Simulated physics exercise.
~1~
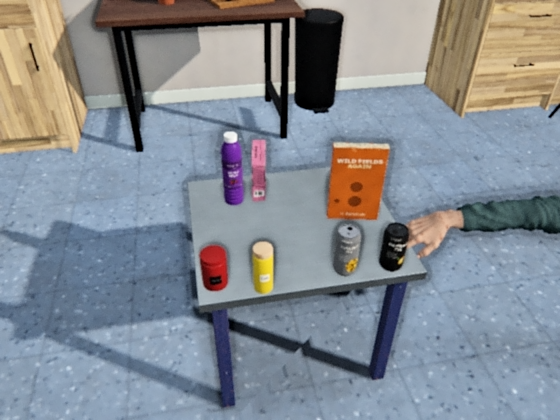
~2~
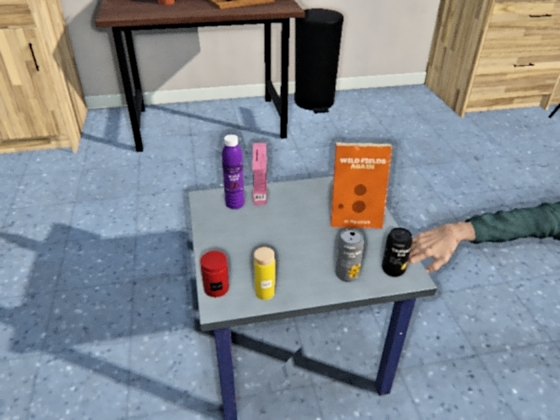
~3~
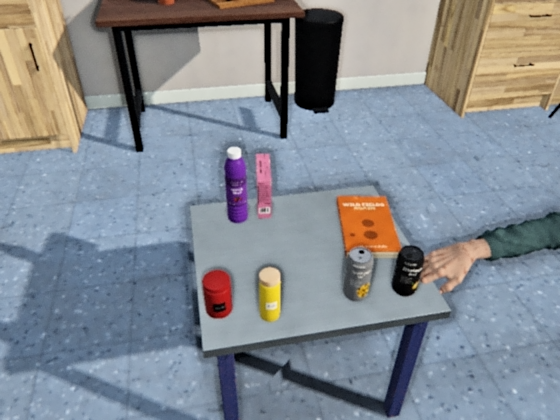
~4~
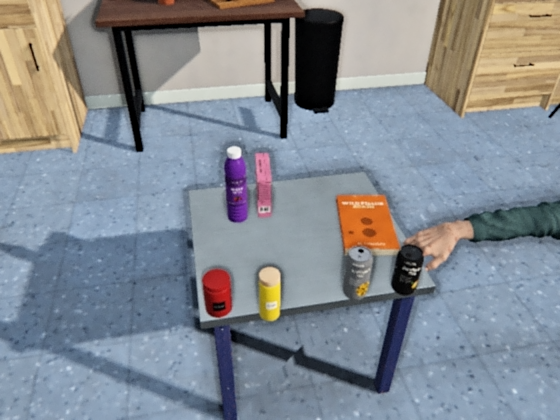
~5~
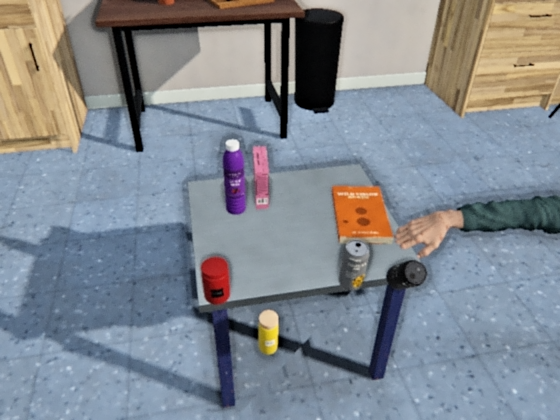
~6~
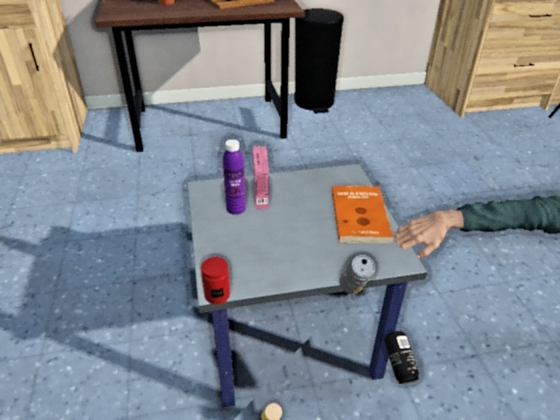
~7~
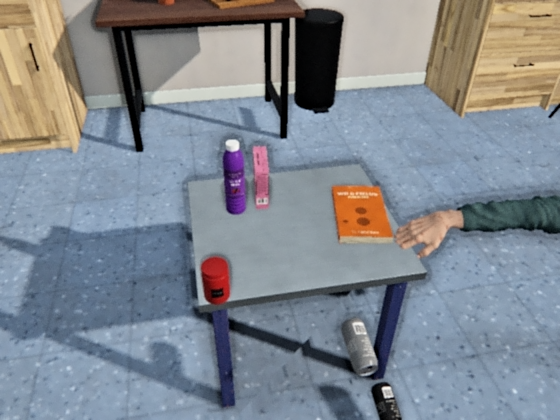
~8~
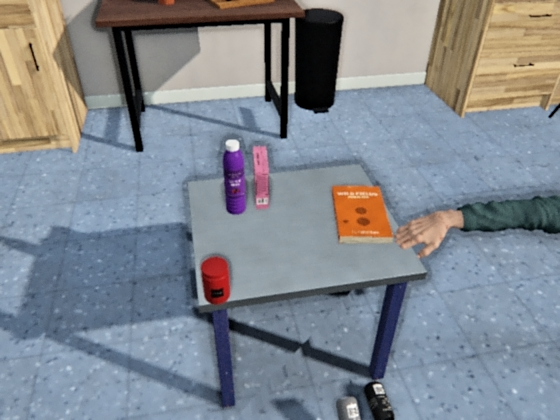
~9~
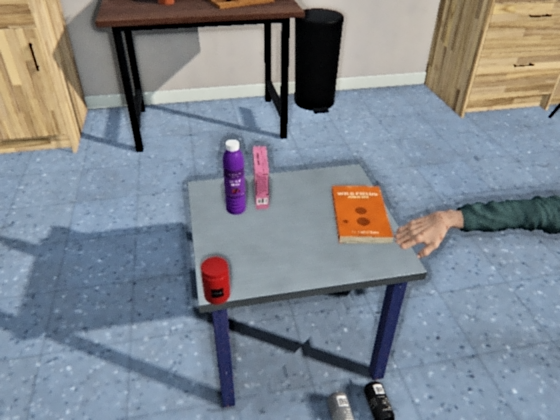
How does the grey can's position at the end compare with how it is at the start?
At the start the grey can stands upright on the table near the black can. By the end it is lying on its side on the floor in front of the table.
